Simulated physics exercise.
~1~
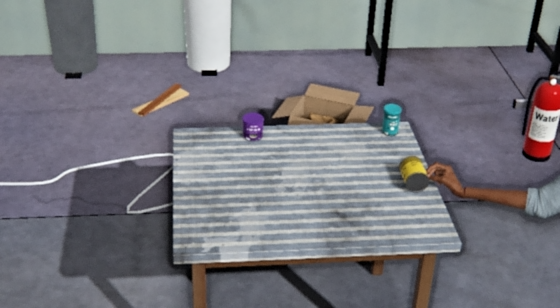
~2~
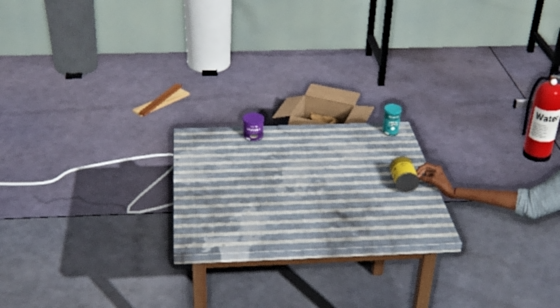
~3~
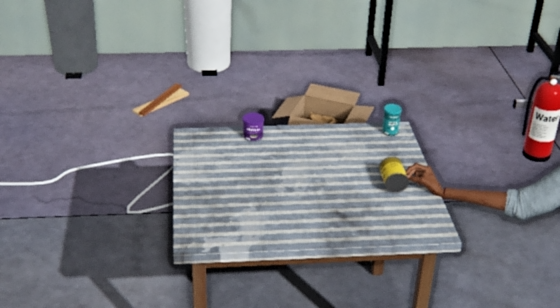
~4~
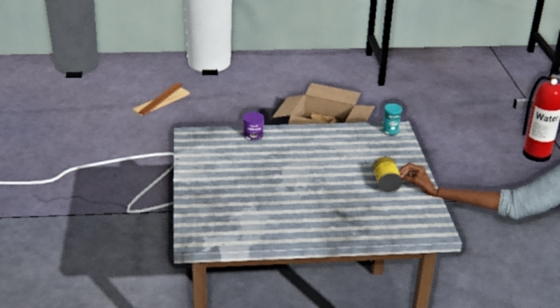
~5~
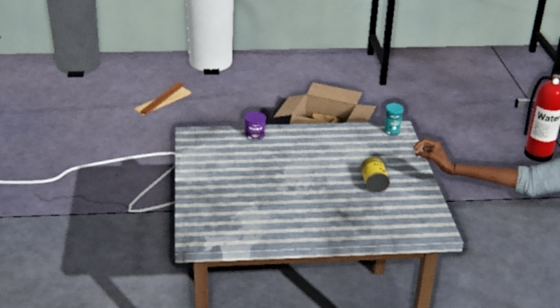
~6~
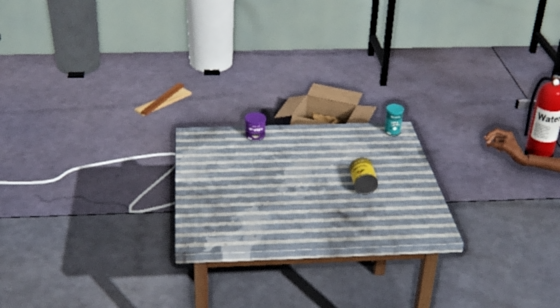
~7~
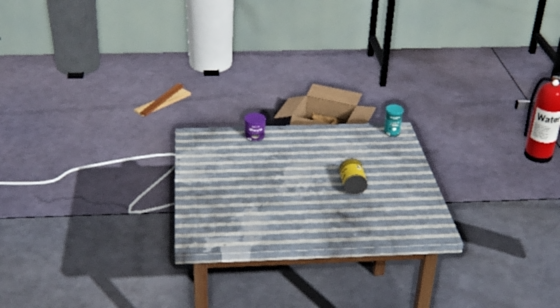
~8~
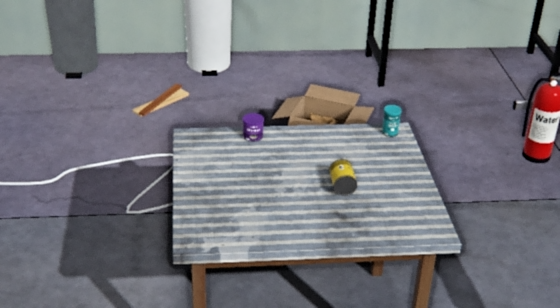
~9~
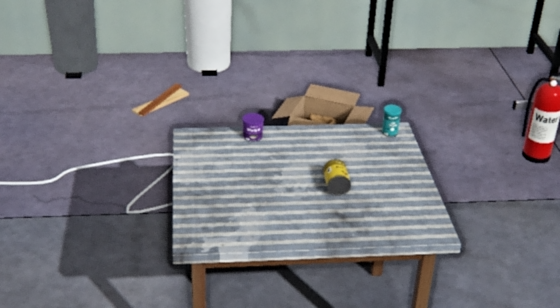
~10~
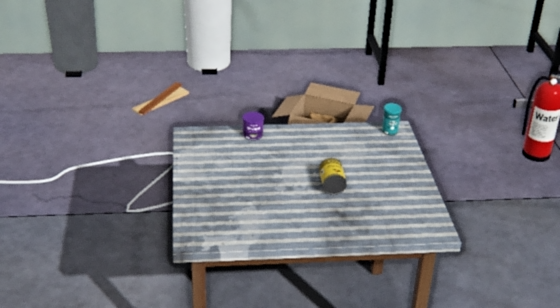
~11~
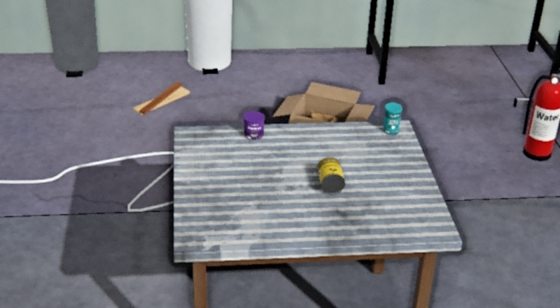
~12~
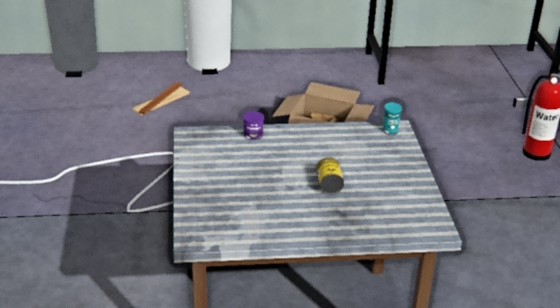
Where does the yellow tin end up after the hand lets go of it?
It keeps moving left on its own for a bit and comes to rest on its side, still on the table.
